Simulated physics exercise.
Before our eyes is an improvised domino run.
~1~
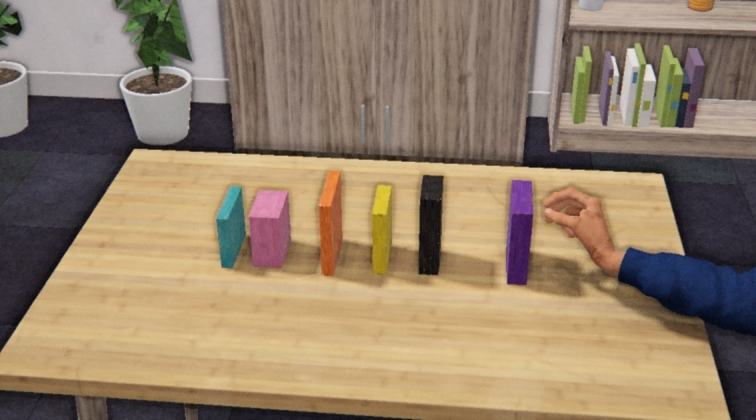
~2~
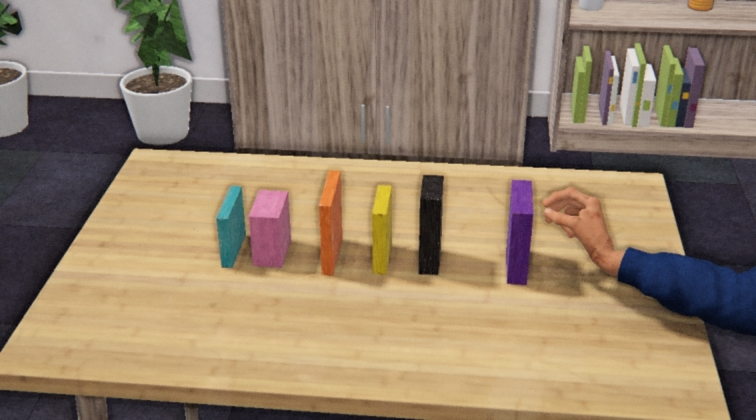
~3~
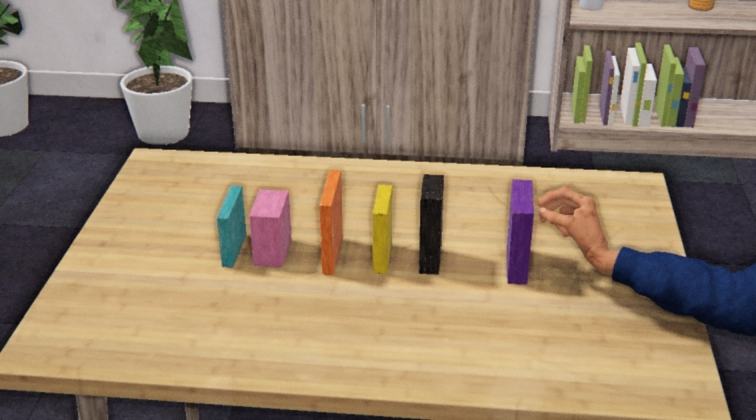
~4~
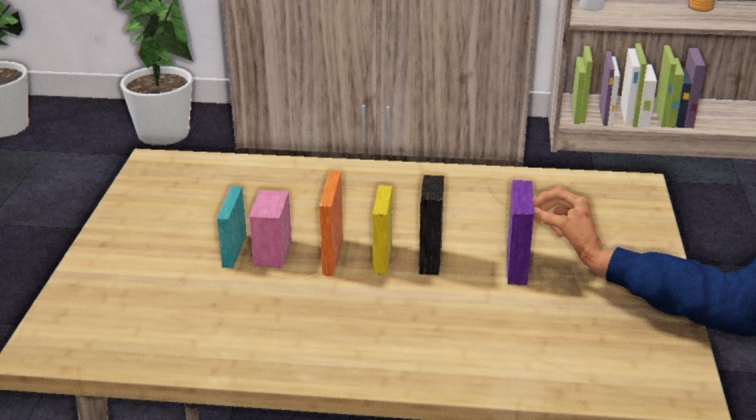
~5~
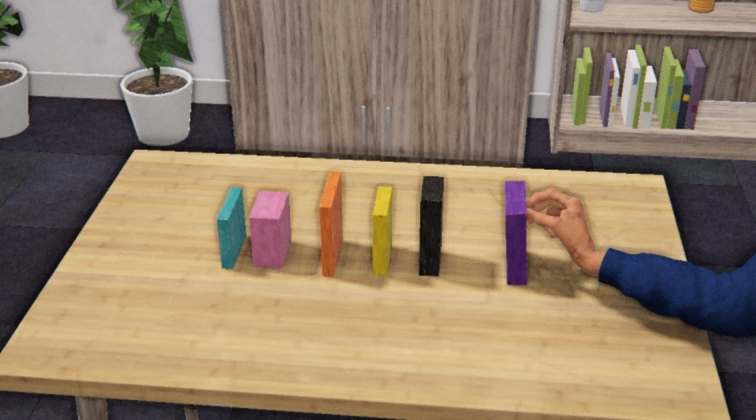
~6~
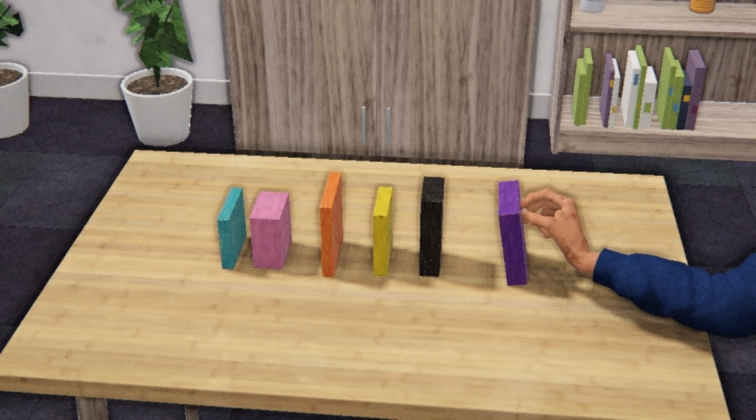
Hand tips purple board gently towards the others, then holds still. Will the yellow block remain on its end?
Goes over.
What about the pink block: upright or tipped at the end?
The pink block is still upright.
Then, 0.40 s on from there, purple board 65° over; black block turned 7° from how it was put.
Then, 0.60 s on from there, purple board 90° over; yellow block turned 17° from how it was put near (373, 230); black block turned 32° from how it was put.
Then, 0.80 s on from there, purple board 90° over; yellow block turned 61° from how it was put near (349, 240); black block turned 63° from how it was put; orange board turned 32° from how it was put.
In the end, toppled on the table, black block and yellow block; moved from the start, orange board; left askew, pink block. At the end, from the last picture's camera, yellow block near (348, 240).
